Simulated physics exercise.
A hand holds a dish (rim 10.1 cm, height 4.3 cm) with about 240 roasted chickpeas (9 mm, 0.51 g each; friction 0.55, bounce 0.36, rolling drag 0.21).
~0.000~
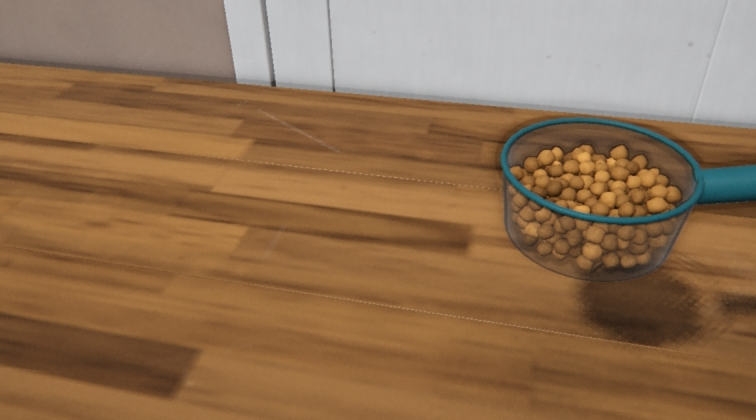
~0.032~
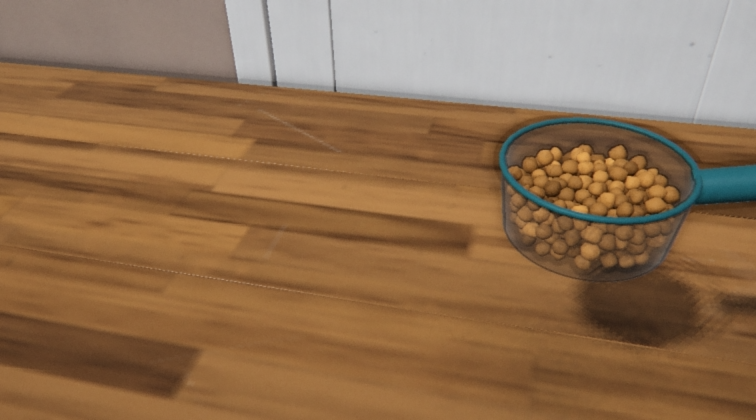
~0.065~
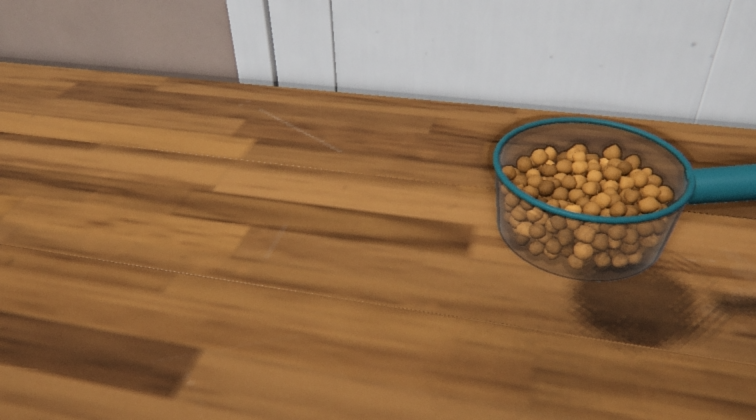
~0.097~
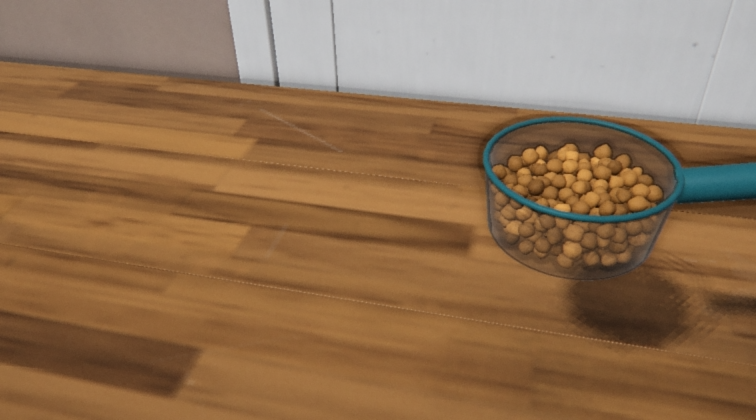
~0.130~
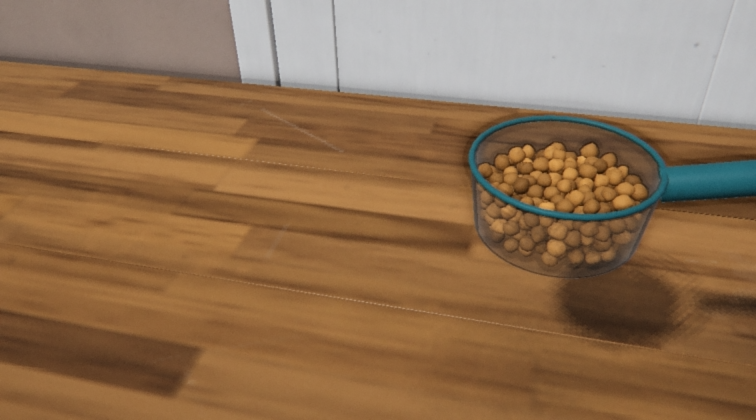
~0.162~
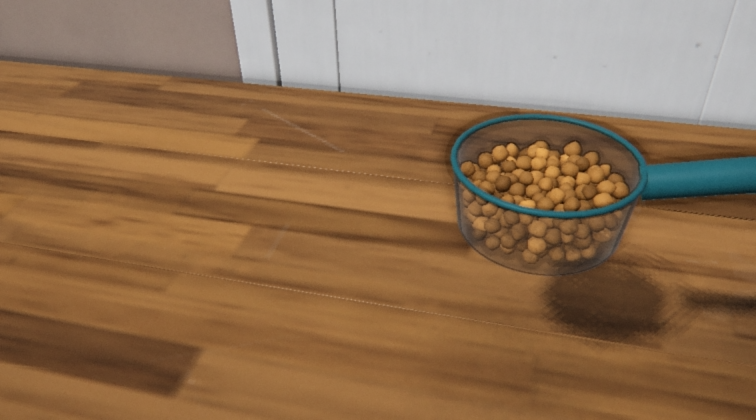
Clear dish of roasted chickpeas with a teal rim and handle sliding slightly left, staying level above a wooden countertop.
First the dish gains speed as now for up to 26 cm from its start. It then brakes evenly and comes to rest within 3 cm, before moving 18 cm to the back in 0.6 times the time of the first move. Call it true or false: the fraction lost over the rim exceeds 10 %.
False.
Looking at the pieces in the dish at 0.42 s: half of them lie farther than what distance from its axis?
Around 3.0 cm.
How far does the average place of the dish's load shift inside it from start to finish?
It ends up roughly 0.5 centimetres off.
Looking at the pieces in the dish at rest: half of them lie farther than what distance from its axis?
Median radius: About 3.0 cm.
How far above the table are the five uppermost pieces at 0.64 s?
16 cm.
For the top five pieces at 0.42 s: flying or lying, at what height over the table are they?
Height: Roughly 16 centimetres.
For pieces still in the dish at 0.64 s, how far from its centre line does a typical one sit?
3.0 centimetres, roughly.
After 0.42 s, tilt 0 degrees; dish 100 %; middle of all pieces near (278, 167).
After 0.64 s, tilt 0 degrees; dish 100 %; middle of all pieces near (148, 134).
Then, at 0.84 s, tilt 0 degrees; dish 100 %; middle of all pieces near (240, 53).
After 1.03 s, tilt 0 degrees; dish 100 %; middle of all pieces near (243, 51).
In the end, at 1.3 s, dish 100 %.
